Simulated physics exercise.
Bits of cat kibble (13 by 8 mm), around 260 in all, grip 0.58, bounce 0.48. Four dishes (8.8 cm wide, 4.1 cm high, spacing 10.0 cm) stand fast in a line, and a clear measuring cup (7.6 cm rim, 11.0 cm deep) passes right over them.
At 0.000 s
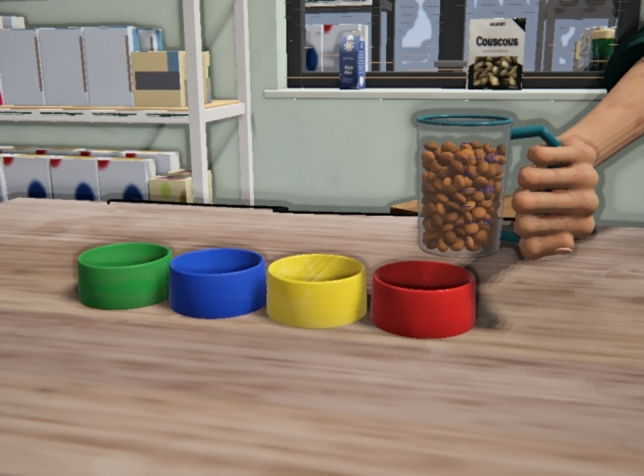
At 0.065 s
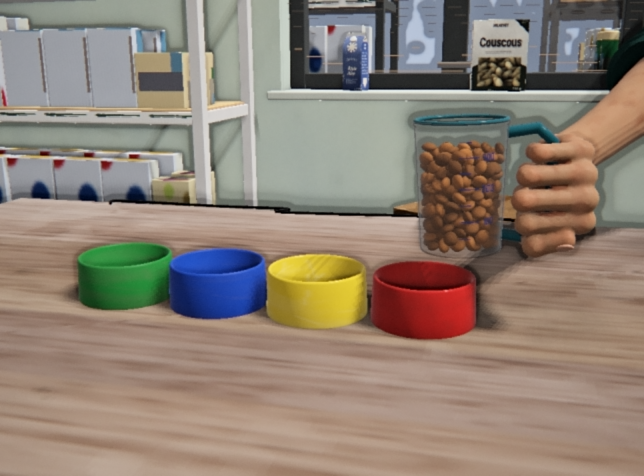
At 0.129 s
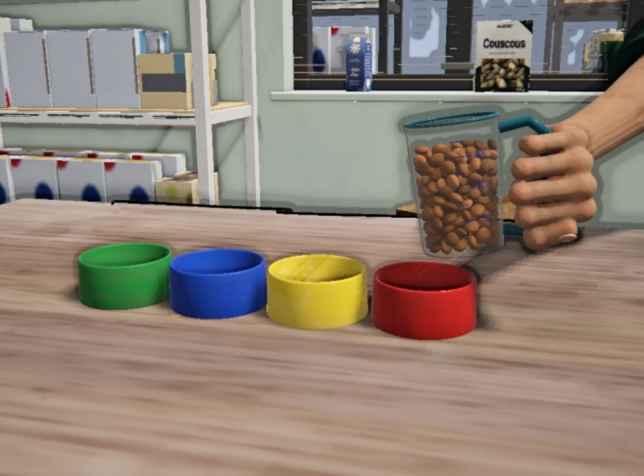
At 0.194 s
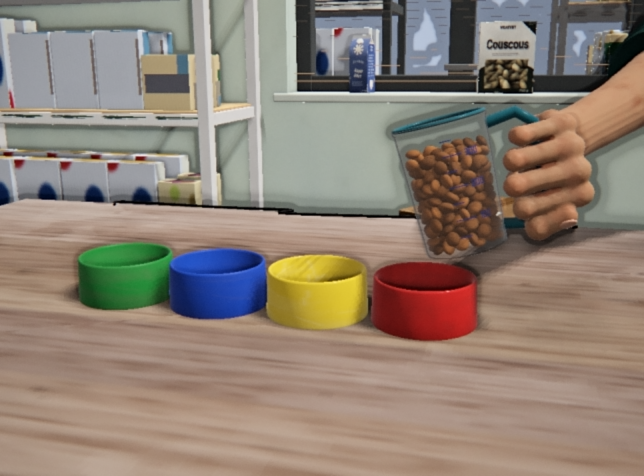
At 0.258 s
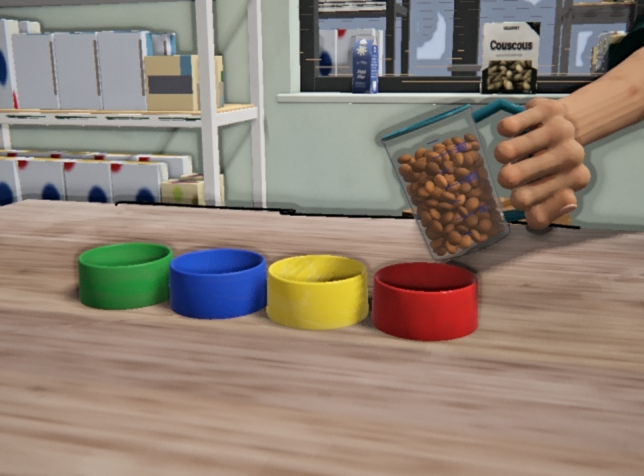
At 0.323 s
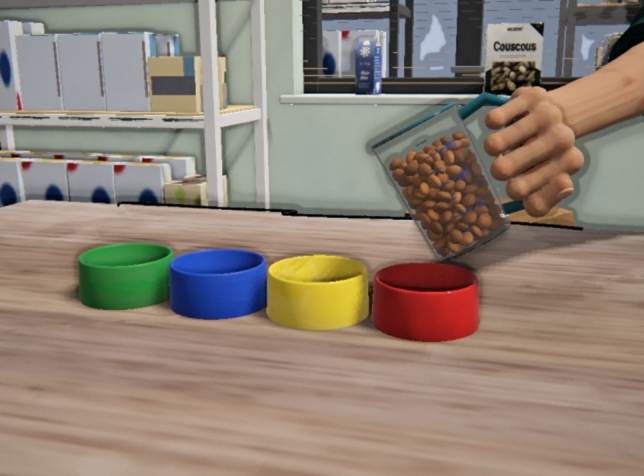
A hand tilts a clear cup of brown kibble leftward above the red dish.
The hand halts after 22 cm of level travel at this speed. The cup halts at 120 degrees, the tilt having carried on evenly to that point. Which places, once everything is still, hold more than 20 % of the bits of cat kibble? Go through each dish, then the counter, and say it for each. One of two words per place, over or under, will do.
Red - under, blue - under, green - under, yellow - over, counter - over.
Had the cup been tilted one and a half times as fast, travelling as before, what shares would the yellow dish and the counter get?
I'd expect yellow to end at 80 and the counter at 10.
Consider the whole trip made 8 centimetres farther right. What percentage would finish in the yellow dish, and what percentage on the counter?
Result - yellow 20 / counter 40.
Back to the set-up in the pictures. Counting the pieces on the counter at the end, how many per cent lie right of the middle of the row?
About 40 percent.
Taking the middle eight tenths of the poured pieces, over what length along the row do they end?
I'd put it at close to 9 cm.
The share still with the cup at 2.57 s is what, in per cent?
Somewhere near 0 per cent of the load.
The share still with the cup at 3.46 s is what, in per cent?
About 0 percent.
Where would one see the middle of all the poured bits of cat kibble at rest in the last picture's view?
Somewhere near (300, 291) in the last picture.
After 1.67 s, tilt 120 degrees; cup holds 5 %, yellow 70 %.
After 2.57 s, tilt 120 degrees; cup holds 0 %, blue 5 %, yellow 65 %.
After 3.46 s, tilt 120 degrees; cup holds 0 %, blue 5 %, yellow 65 %.
By 3.8 s all is still; red 0 %, blue 5 %, green 0 %, yellow 65 %, counter 30 %.
